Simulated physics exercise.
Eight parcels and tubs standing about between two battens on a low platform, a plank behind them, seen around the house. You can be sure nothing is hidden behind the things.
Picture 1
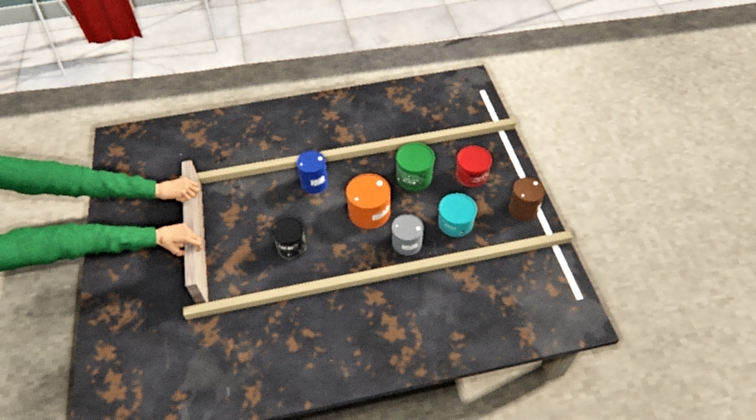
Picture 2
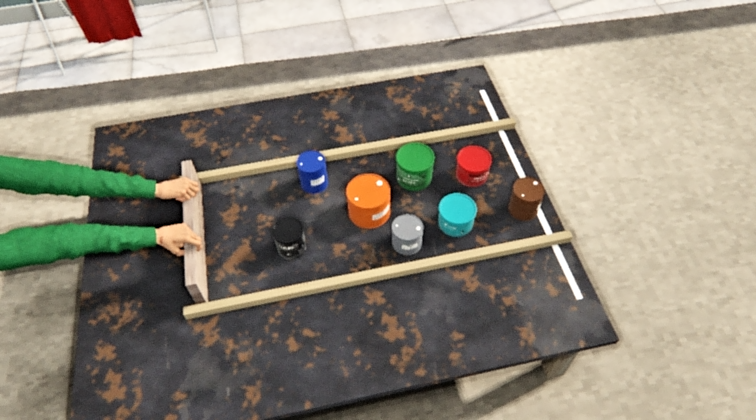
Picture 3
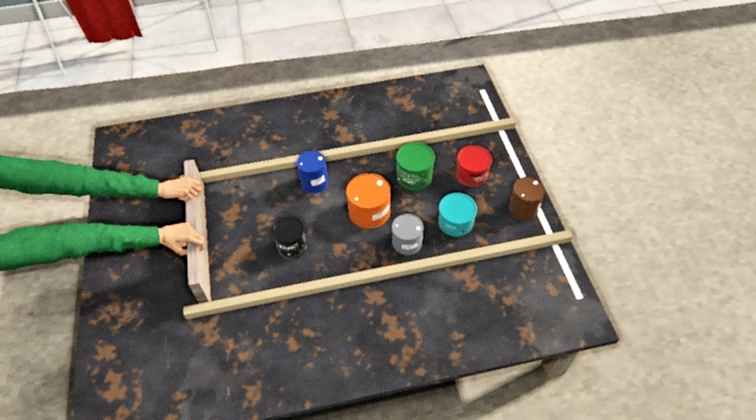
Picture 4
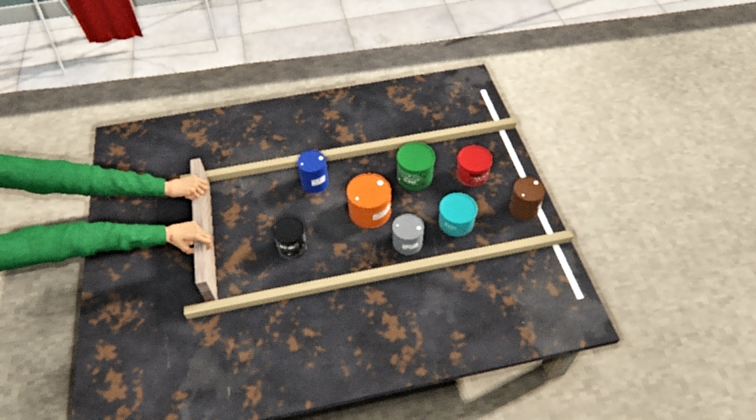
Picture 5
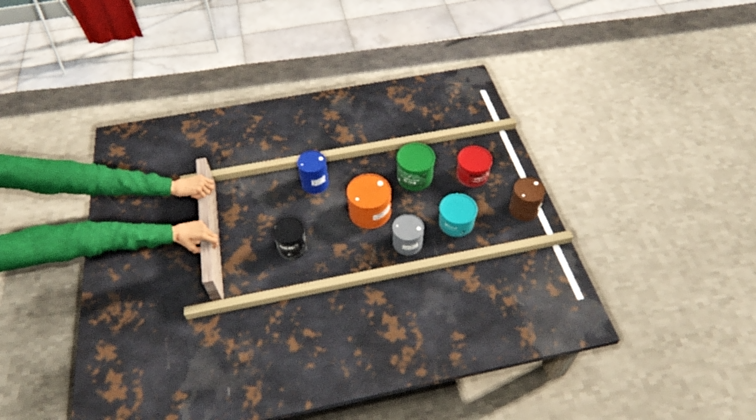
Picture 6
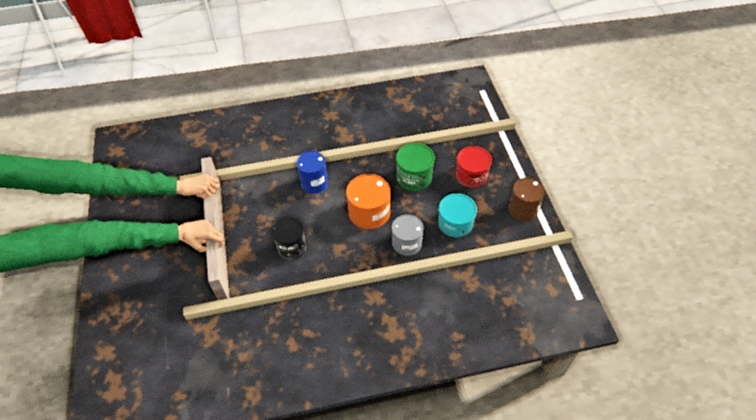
Green-sleeved arms slowly pushing a wooden plank a short way right between two battens, toward eight unmoving colourful tubs on a dark tabletop.
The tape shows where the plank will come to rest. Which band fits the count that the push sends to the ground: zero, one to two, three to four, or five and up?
The band is five and up.
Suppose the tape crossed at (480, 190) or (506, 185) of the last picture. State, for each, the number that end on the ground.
So that's 1 for the first and 4 for the second.
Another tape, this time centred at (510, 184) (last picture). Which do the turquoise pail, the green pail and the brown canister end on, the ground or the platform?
Short version: The turquoise pail heads down, the green pail heads down, the brown canister heads down.
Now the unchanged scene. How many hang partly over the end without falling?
That adds up to 3.
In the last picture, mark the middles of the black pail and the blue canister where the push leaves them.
Final positions: Near (551, 192); near (520, 127).
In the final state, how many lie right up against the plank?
I count 3 of them.
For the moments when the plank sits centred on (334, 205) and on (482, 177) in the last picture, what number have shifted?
One spot: 2. Other spot: 8.
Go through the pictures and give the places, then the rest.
The first picture shows brown canister (526, 199); red pail (473, 167); turquoise pail (457, 216); plank (194, 230); tape (525, 181).
The second picture shows red pail (473, 167); black pail (290, 239).
The third picture shows turquoise pail (457, 215); blue canister (313, 172).
The fourth picture shows brown canister (527, 199); green pail (415, 167).
The fifth picture shows red pail (474, 167); plank (209, 228).
The sixth picture shows brown canister (526, 200); red pail (473, 167); turquoise pail (457, 216); plank (215, 227); tape (525, 181).
Soon after, none off yet; brown canister at rest near (526, 200); red pail at rest near (473, 167); turquoise pail at rest near (457, 216).
After that, none off yet; brown canister at rest near (526, 200); red pail displaced a little near (493, 166); turquoise pail displaced about its own width near (480, 205).
In the end, the number that fall off is five or more; gone, orange canister, green pail, turquoise pail, red pail and brown canister.
